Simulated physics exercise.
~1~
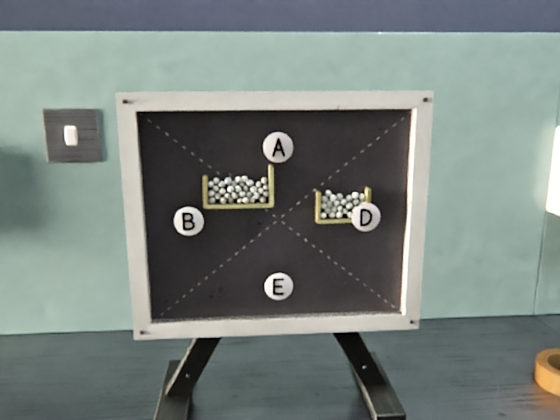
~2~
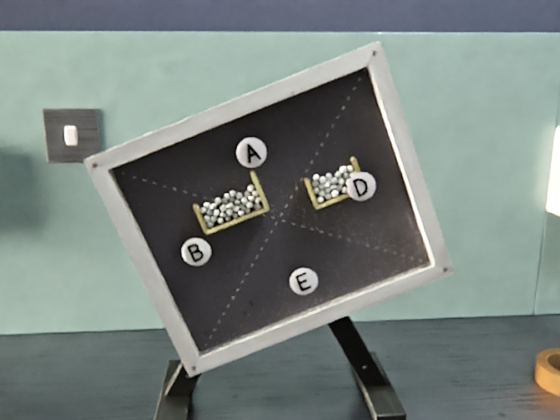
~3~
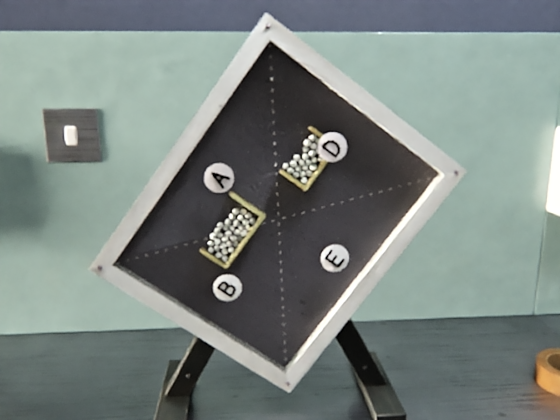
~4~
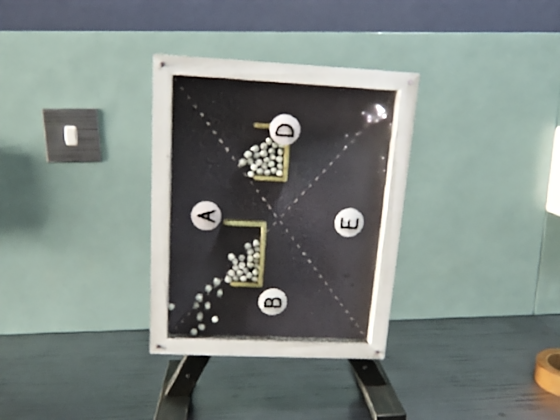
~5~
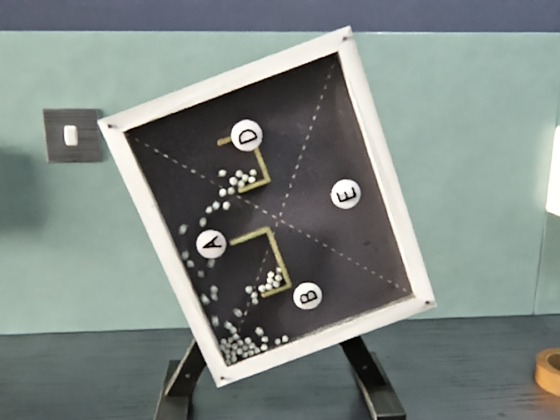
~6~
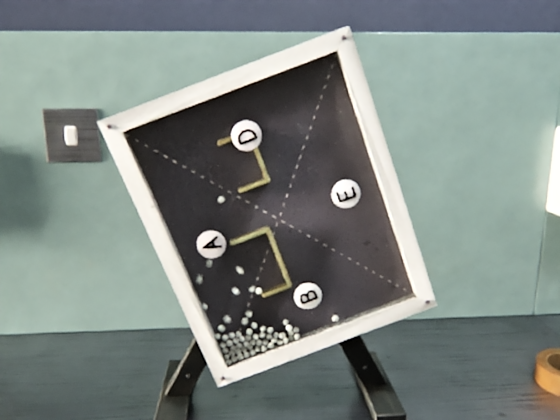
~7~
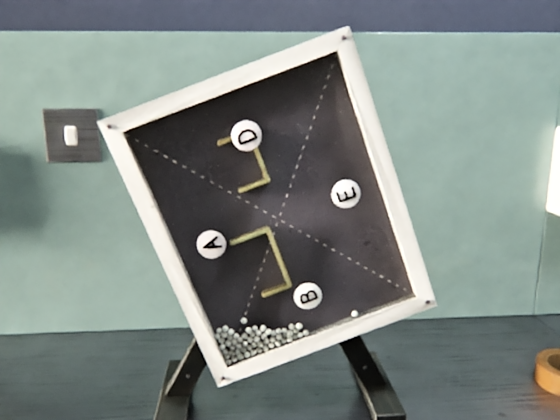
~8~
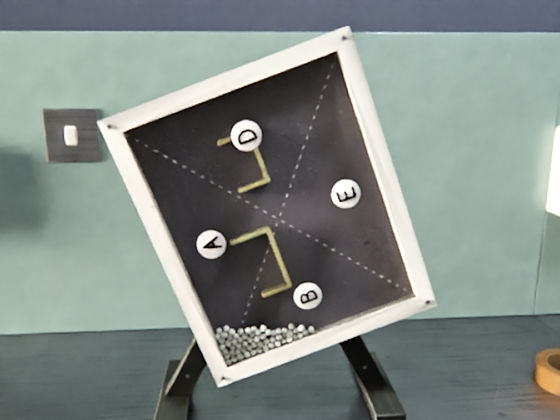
On a counter against a green wall, a framed dark case holding small white balls in two yellow trays turned anticlockwise past its side, and the balls spilled out leftward and tumbled down, settling in a heap in the bottom corner near B.
